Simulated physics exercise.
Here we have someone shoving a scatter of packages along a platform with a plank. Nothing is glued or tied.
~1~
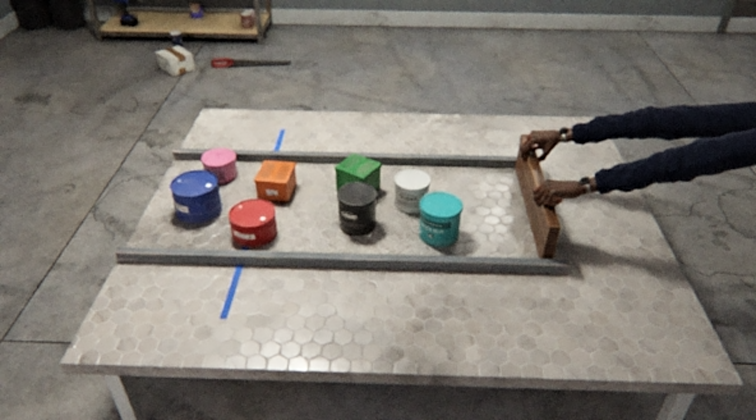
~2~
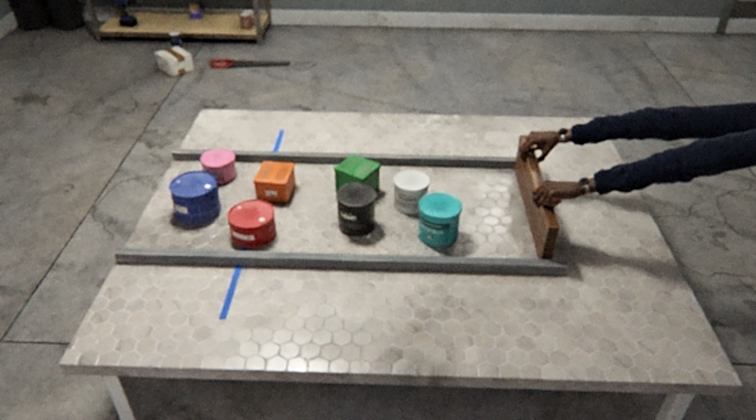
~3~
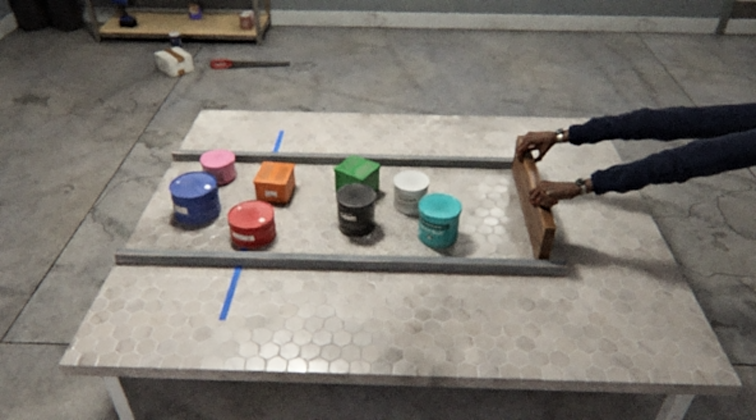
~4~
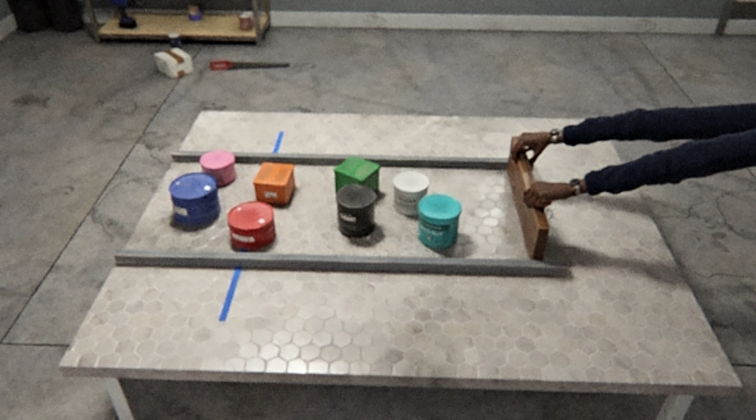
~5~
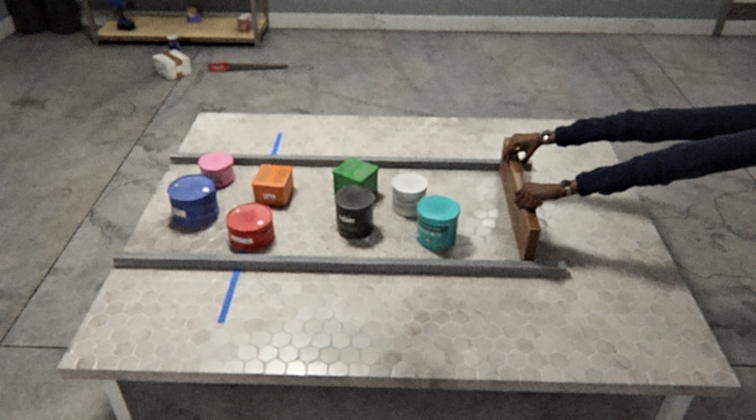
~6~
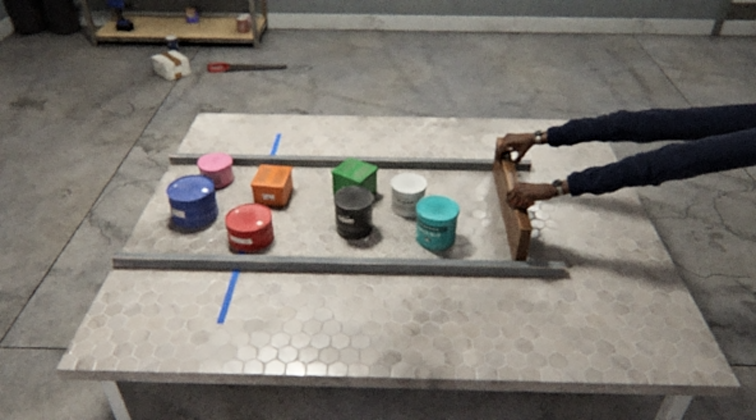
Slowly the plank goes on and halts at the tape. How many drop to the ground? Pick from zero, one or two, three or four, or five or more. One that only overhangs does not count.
Outcome: The number that fall off is zero.
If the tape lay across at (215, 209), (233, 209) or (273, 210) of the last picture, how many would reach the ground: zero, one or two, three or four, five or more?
One after another: One to two; zero; zero.
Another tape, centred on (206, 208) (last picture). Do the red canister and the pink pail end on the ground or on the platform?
The red canister holds on, the pink pail drops off.
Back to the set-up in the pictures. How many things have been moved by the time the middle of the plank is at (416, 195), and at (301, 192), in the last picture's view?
By then 2, and 6.
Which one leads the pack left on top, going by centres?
Foremost is the blue canister.
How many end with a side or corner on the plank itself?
It touches 3.
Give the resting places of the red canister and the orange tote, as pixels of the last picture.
The red canister at (184, 233), the orange tote at (211, 183).
A little later, none off yet; blue canister at rest near (193, 201); pink pail at rest near (216, 171); red canister at rest near (250, 227).
Next, none off yet; blue canister at rest near (193, 201); pink pail at rest near (216, 171); red canister shifted a little near (235, 231).
When it is over, the number that fall off is zero.
